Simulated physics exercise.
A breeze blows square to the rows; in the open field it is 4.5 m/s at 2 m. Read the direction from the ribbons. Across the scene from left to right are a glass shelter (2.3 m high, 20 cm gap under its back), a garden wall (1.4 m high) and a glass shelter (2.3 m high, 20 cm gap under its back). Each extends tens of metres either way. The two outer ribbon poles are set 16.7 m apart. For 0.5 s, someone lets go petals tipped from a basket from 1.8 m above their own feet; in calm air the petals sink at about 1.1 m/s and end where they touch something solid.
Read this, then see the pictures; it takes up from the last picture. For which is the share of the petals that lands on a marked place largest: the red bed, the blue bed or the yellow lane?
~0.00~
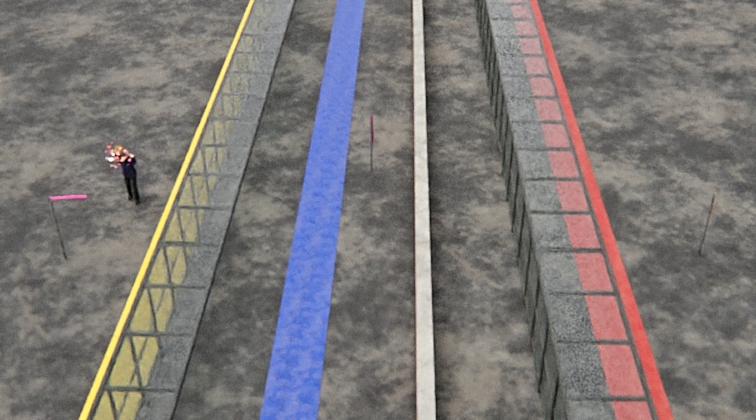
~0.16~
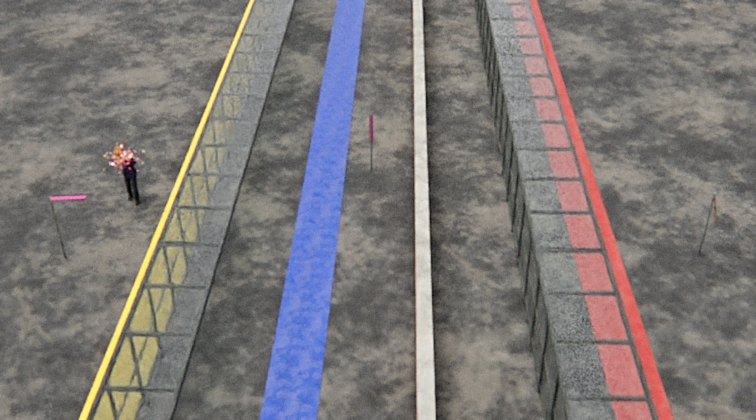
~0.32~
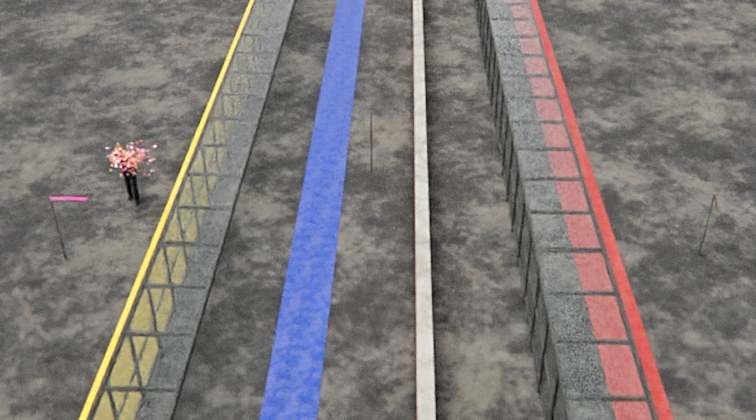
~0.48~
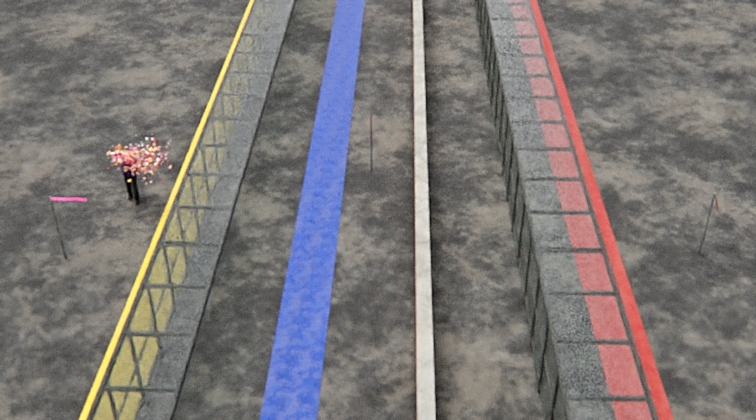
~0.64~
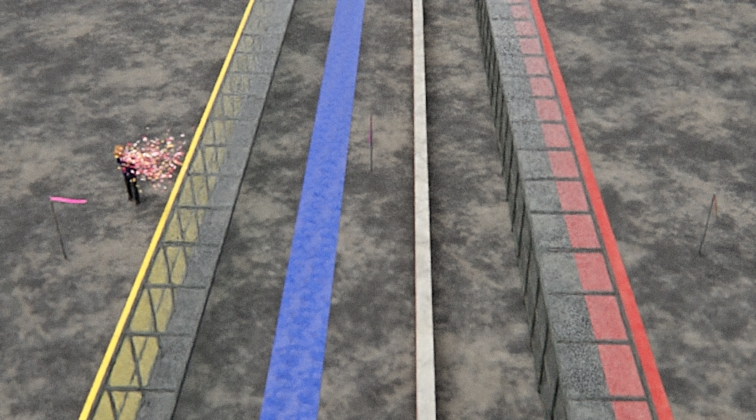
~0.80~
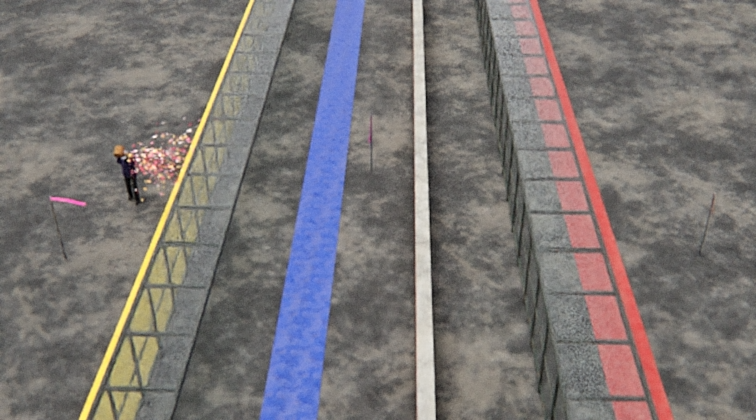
The biggest share falls on the yellow one.
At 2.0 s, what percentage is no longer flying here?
60 per cent.
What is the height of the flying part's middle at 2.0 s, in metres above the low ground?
About 2.4 m.
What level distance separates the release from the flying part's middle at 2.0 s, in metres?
About 3.0 m.
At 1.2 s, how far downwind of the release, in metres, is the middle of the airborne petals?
That distance is some 2.0 m.
After 1.2 s, 10 % is no longer flying here, and 0 % lies on the blue bed, 1 % on the yellow lane and 0 % on the red bed; the middle of what still flies is 1.5 m above the low ground, near (185, 170).
After 2.0 s, 59 % is no longer flying here, and 0 % lies on the blue bed, 21 % on the yellow lane and 0 % on the red bed; the middle of what still flies is 2.5 m above the low ground, near (230, 138).
After 3.5 s, 78 % is no longer flying here, and 0 % lies on the blue bed, 29 % on the yellow lane and 0 % on the red bed; the middle of what still flies is 2.2 m above the low ground, near (404, 148).
After 8.0 s, 97 % is no longer flying here, and 4 % lies on the blue bed, 29 % on the yellow lane and 1 % on the red bed.
After 45.0 s, 100 % is no longer flying here, and 4 % lies on the blue bed, 29 % on the yellow lane and 2 % on the red bed.
